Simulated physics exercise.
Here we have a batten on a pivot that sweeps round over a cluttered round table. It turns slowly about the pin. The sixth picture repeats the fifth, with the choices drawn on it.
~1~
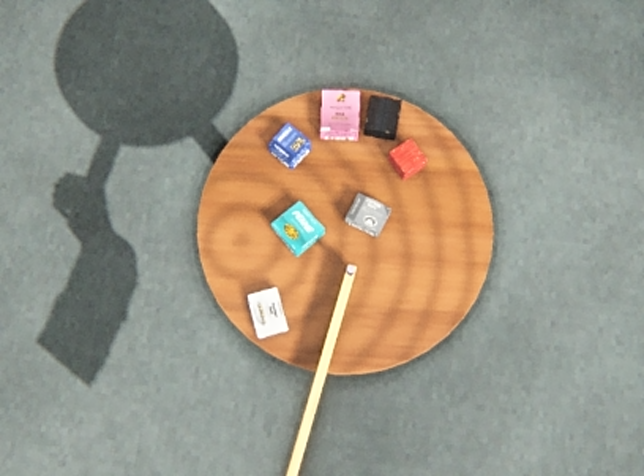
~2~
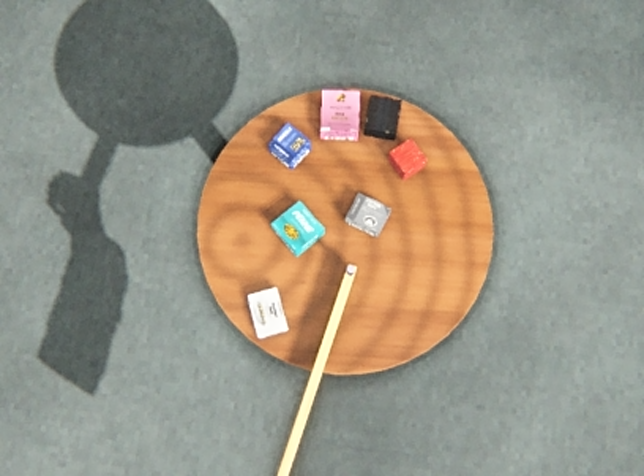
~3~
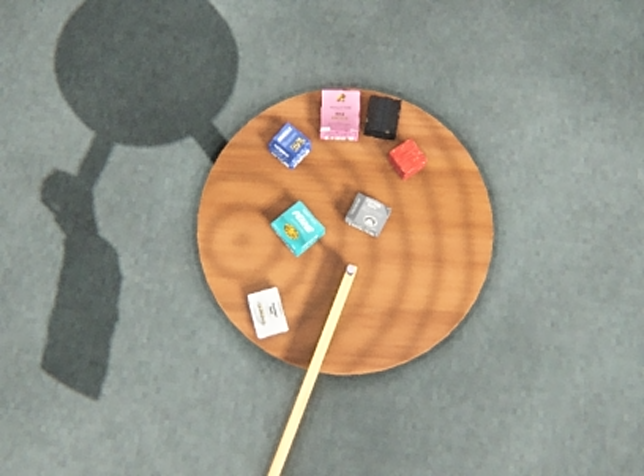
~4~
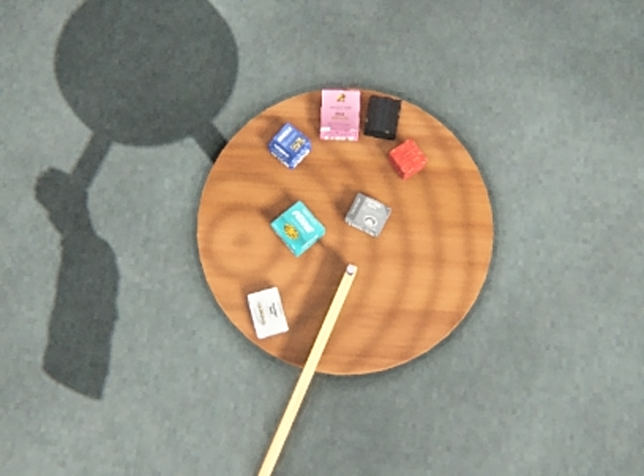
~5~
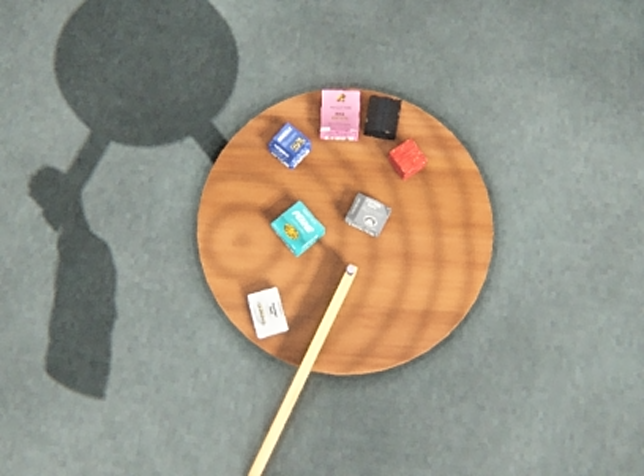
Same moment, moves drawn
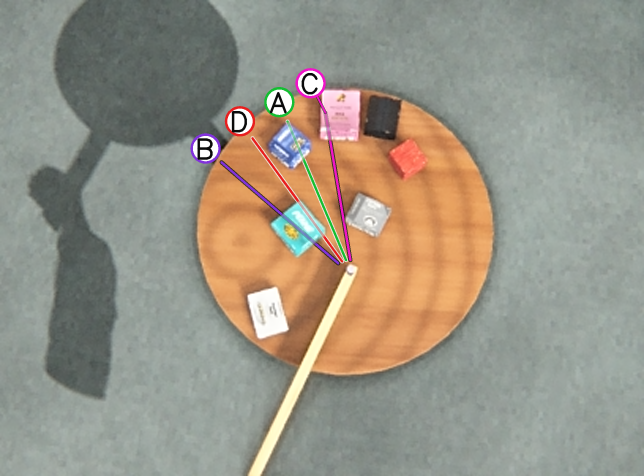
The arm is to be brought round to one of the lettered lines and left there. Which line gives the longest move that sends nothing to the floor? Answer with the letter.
It should halt at C.
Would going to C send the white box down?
No.
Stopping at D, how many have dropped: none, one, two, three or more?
By then, none.
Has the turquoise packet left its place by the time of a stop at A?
Yes.
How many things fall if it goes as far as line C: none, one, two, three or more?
The count is none.
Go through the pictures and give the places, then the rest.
Pink packet (340, 116); grey box (368, 215); red block (407, 160), in the first frame.
Arm (318, 370); white box (268, 313), in the second frame.
Arm (314, 368); black box (383, 118), in the third frame.
Arm (310, 367); pink packet (340, 116), in the fourth frame.
Arm (306, 365); red block (407, 160); white box (268, 313); turquoise packet (298, 229), in the fifth frame.
On the marked copy, A at (316, 189); B at (279, 212); C at (338, 184); D at (296, 199).
Following C. Soon after the start, arm (251, 294); white box (250, 272); black box (383, 118).
Later, arm (273, 210); white box (282, 191); turquoise packet (307, 212).
In the end, arm (335, 177); black box (413, 114); pink packet (376, 109); nothing has fallen.
As for the rest, A is safe but short; B is safe but short; D is safe but short.
